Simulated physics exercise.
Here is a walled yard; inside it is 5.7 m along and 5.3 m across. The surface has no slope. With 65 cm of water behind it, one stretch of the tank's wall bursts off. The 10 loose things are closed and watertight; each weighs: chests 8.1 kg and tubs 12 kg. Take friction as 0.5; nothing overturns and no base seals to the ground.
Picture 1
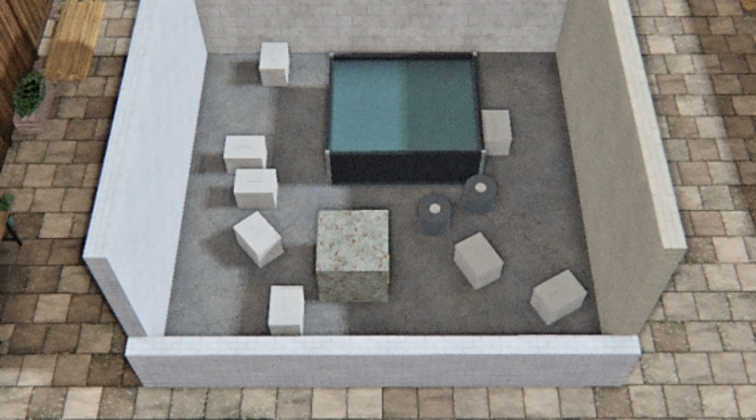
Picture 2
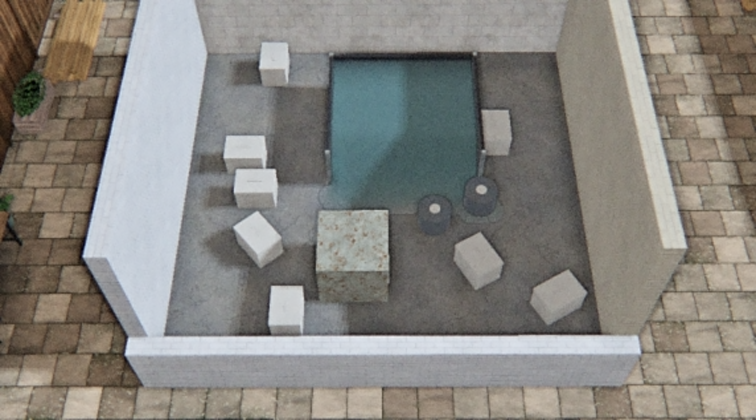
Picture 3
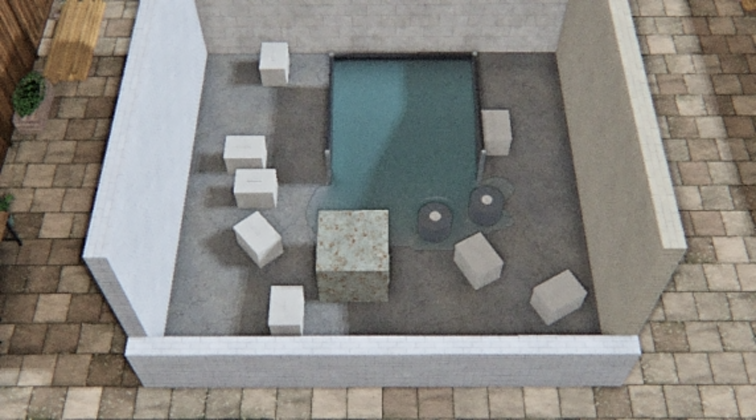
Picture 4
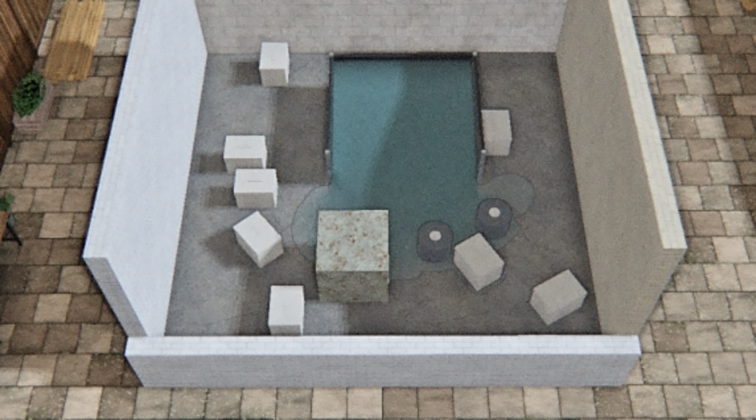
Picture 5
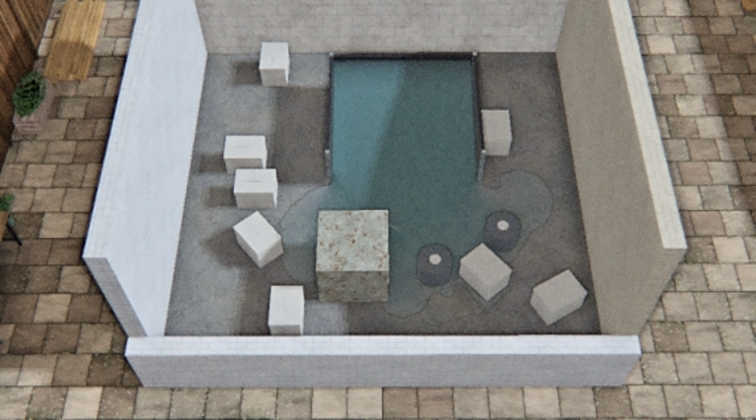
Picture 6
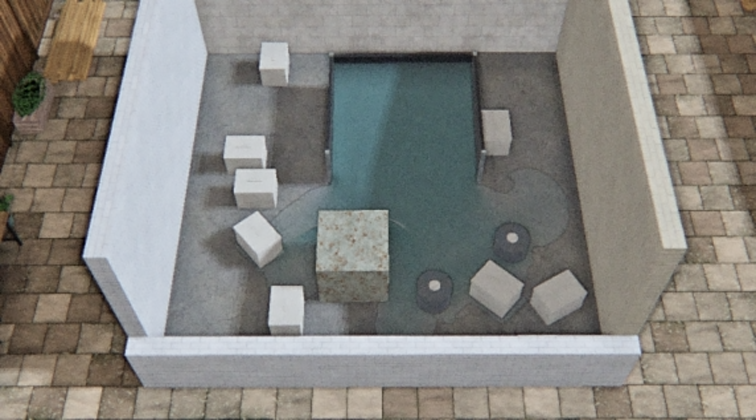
In a walled yard, water spreading from a tank's opened front around a speckled block, pushing two dark tubs and a pale chest forward.
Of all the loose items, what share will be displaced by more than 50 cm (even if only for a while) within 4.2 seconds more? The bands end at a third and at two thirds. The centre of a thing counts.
That comes to at least two thirds.
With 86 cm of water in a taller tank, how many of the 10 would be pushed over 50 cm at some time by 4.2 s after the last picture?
In that case 10 of them.
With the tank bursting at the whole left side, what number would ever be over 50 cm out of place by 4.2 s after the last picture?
In that case 5 of them.
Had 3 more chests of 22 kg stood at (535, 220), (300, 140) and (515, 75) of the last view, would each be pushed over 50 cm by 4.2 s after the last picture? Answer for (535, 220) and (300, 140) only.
In that order: Over, less.
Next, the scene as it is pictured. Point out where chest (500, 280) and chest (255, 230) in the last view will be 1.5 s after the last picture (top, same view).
Around (545, 317) and (183, 242).
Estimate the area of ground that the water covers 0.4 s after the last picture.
About 13 m2.
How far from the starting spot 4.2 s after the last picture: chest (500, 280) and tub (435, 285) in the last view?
In that order: 100 cm, 140 cm.
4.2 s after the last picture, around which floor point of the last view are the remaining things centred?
Near (365, 153).
Then, 0.4 s after the last picture 3 of 10 are over 50 cm from their spots; 1 afloat.
Then, 1.5 s after the last picture 4 of 10 are over 50 cm from their spots; 6 afloat.
Then, 2.8 s after the last picture 6 of 10 are over 50 cm from their spots; 7 afloat.
Then, 4.2 s after the last picture 9 of 10 are over 50 cm from their spots, and 9 have been at some point; 9 afloat.
